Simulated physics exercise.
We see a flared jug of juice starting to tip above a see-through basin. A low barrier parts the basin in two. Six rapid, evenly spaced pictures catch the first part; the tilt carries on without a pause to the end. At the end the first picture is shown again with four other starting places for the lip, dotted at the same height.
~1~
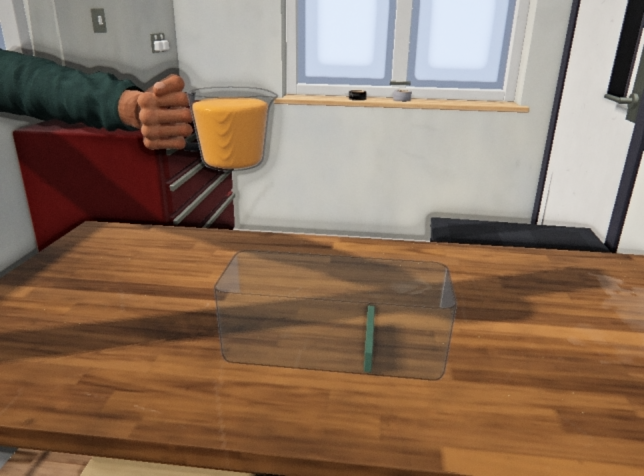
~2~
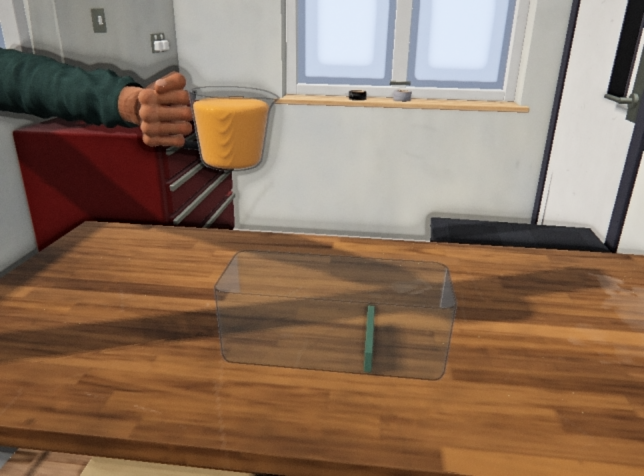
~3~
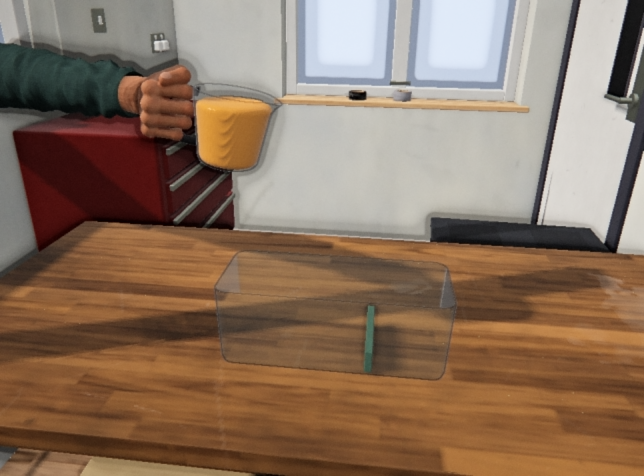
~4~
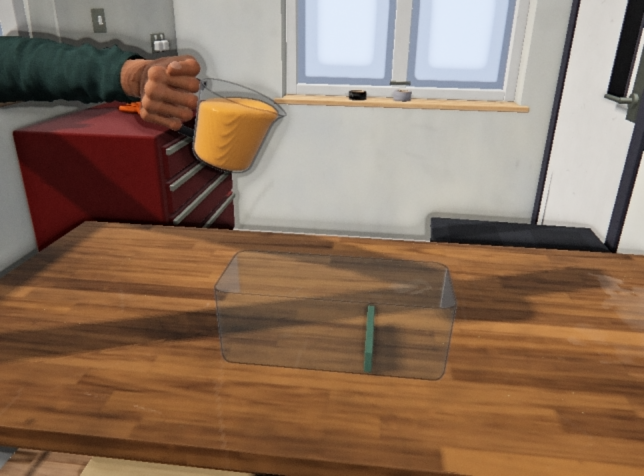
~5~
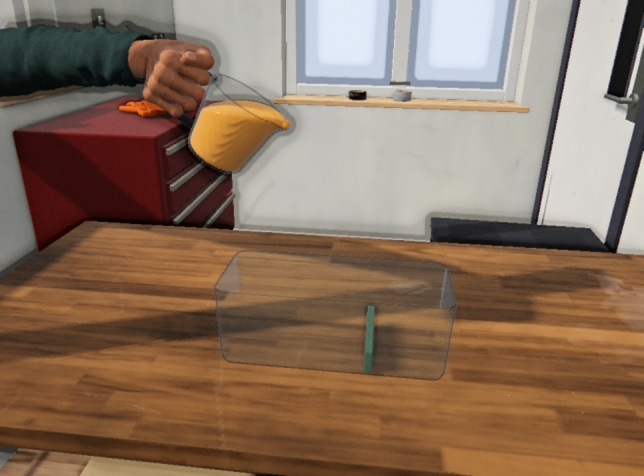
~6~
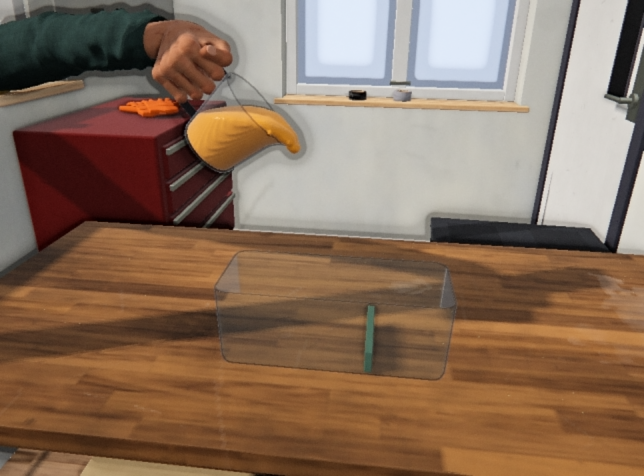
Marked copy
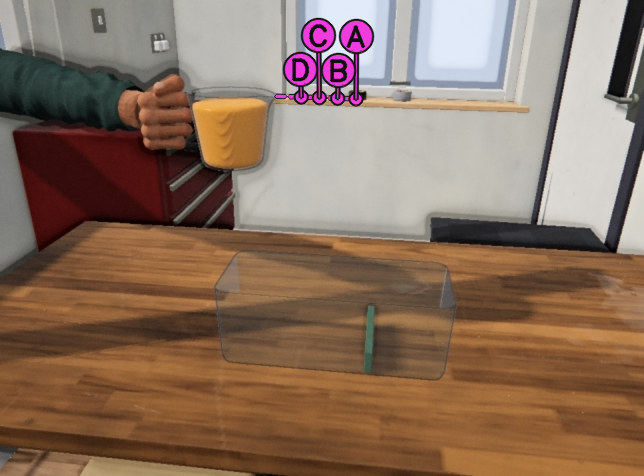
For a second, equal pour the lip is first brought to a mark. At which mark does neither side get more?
Choose B.
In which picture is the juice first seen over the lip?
Picture 5.
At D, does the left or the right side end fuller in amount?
The left side.
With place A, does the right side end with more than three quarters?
No.
In magenta, A at (356, 98); B at (337, 98); C at (319, 97); D at (301, 97).
For place A, about 30 % ends left of the wall and 64 % right of it; 6 % is lost outside.
For place B, about 53 % ends left of the wall and 42 % right of it; 5 % is lost outside.
For place C, about 68 % ends left of the wall and 25 % right of it; 7 % is lost outside.
For place D, about 80 % ends left of the wall and 12 % right of it; 8 % is lost outside.
